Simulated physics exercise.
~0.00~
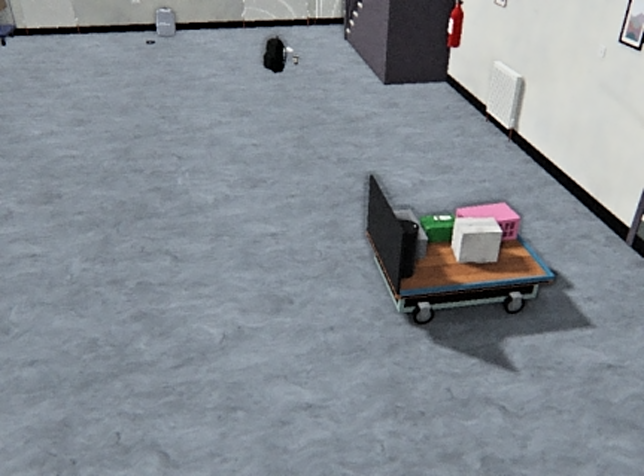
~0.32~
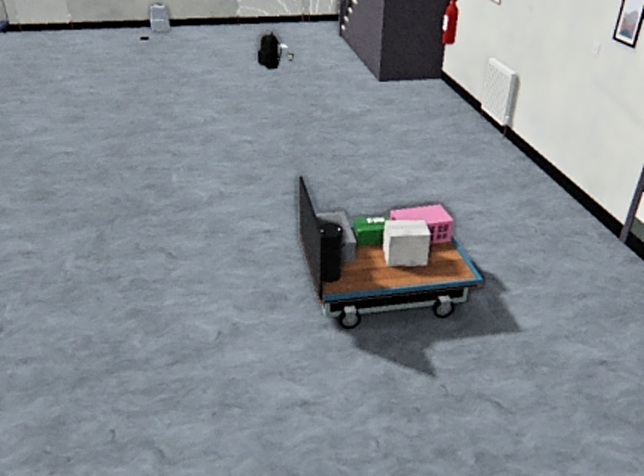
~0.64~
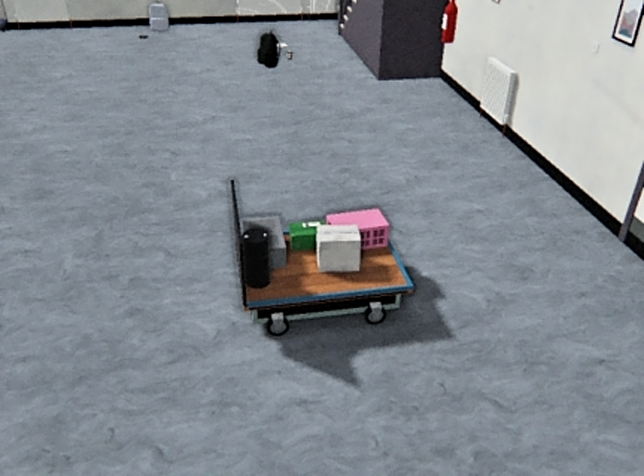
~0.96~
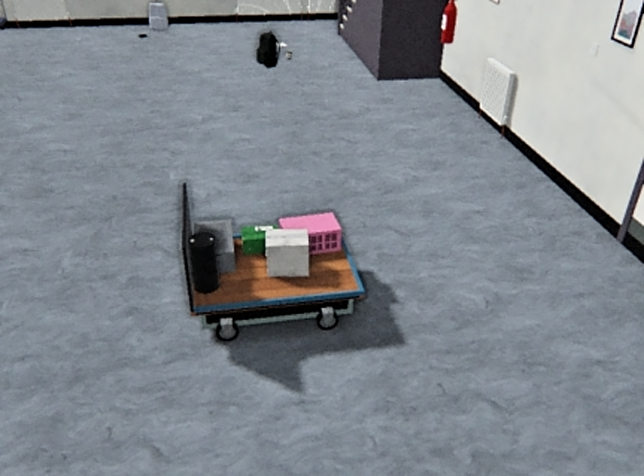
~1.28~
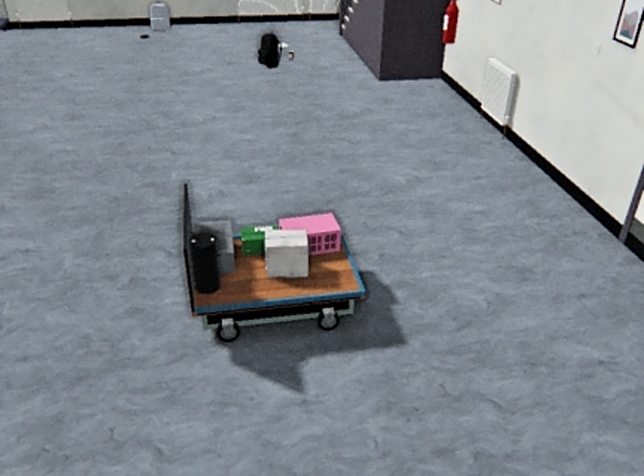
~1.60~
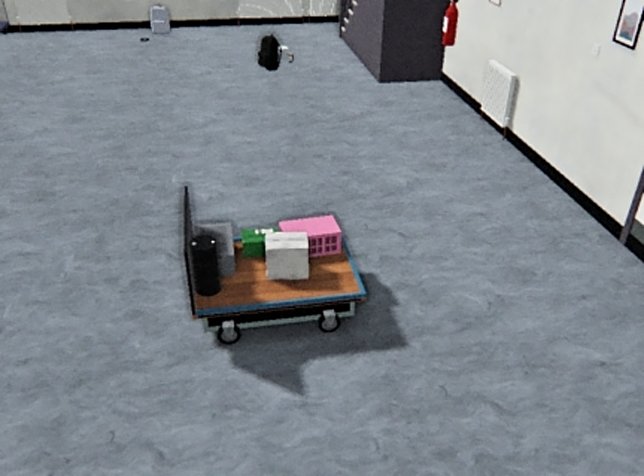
Flatbed cart carrying a pink crate, white box, black canister and other items rolling left across a grey floor, then stopping.
